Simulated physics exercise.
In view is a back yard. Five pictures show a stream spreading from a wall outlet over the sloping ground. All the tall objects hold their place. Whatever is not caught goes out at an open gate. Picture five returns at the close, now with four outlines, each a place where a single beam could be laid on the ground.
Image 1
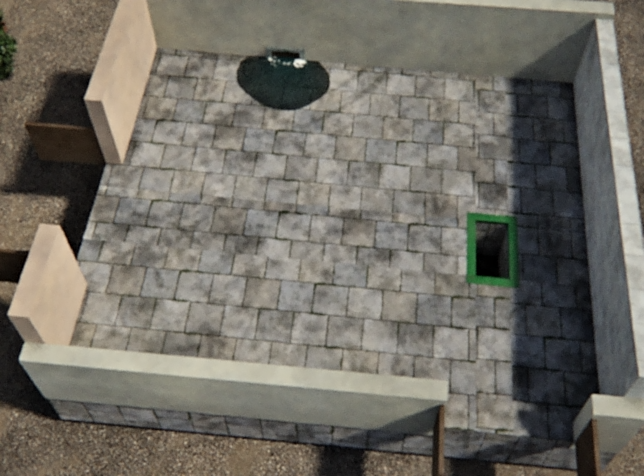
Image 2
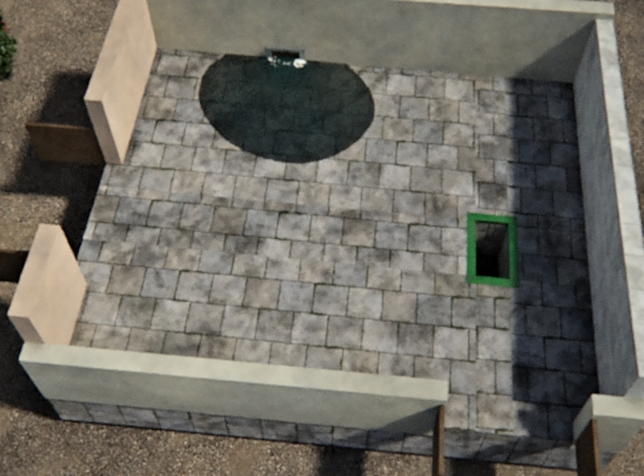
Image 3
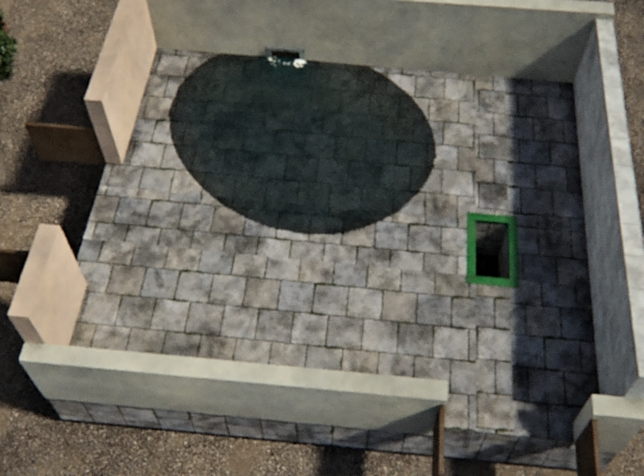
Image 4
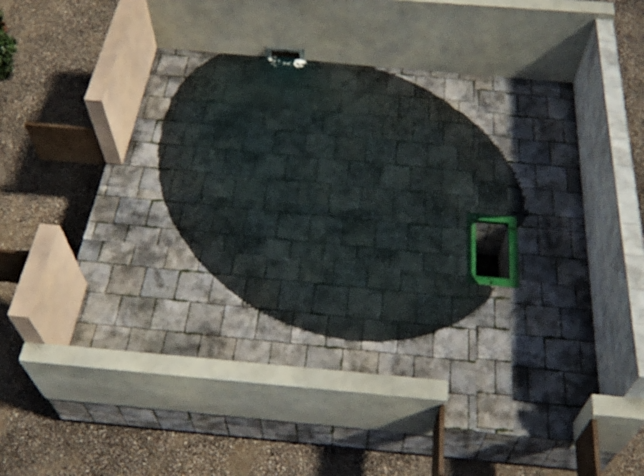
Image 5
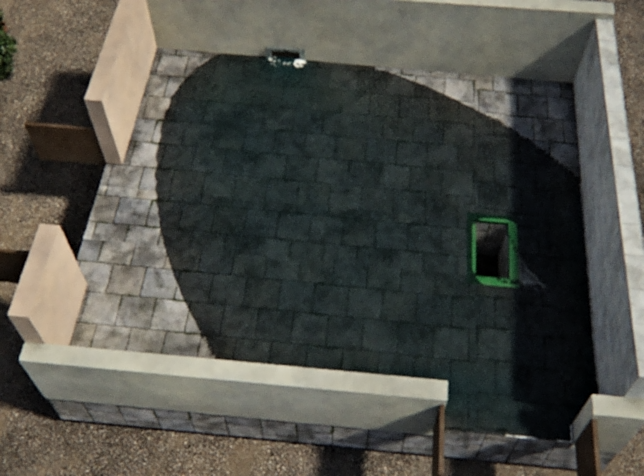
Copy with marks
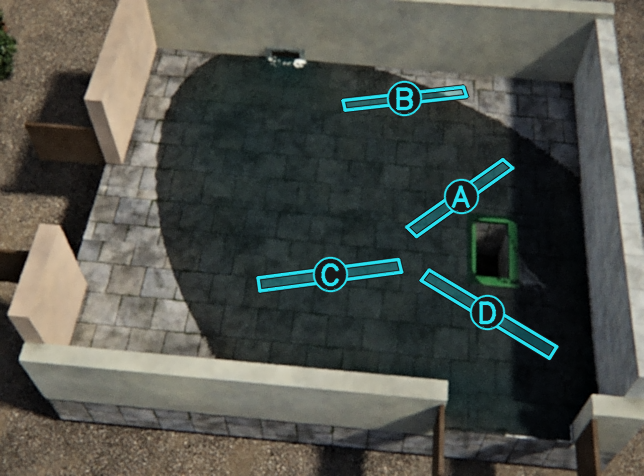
At the start, a small dark patch of water lies on the paved yard beneath an opening in the back wall. It spreads steadily across the stones toward the front and right, reaching the green-edged drain, then surrounds it and extends to the right wall and the front gap, leaving paving at the left dry.
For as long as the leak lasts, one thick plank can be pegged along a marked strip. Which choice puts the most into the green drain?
C beats the others.
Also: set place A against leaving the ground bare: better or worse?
It is worse.
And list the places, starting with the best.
The order is C, D, B, A.
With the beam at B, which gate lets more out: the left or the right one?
The right gate.
In cyan, A from (411, 231) to (507, 163); B from (344, 105) to (465, 91); C from (258, 284) to (400, 265); D from (425, 275) to (553, 352).
If A is chosen, about 6 % of the stream goes into the green drain, about 94 % out by the gates.
If B is chosen, about 19 % of the stream goes into the green drain, about 81 % out by the gates.
If C is chosen, about 50 % of the stream goes into the green drain, about 50 % out by the gates.
If D is chosen, about 25 % of the stream goes into the green drain, about 75 % out by the gates.
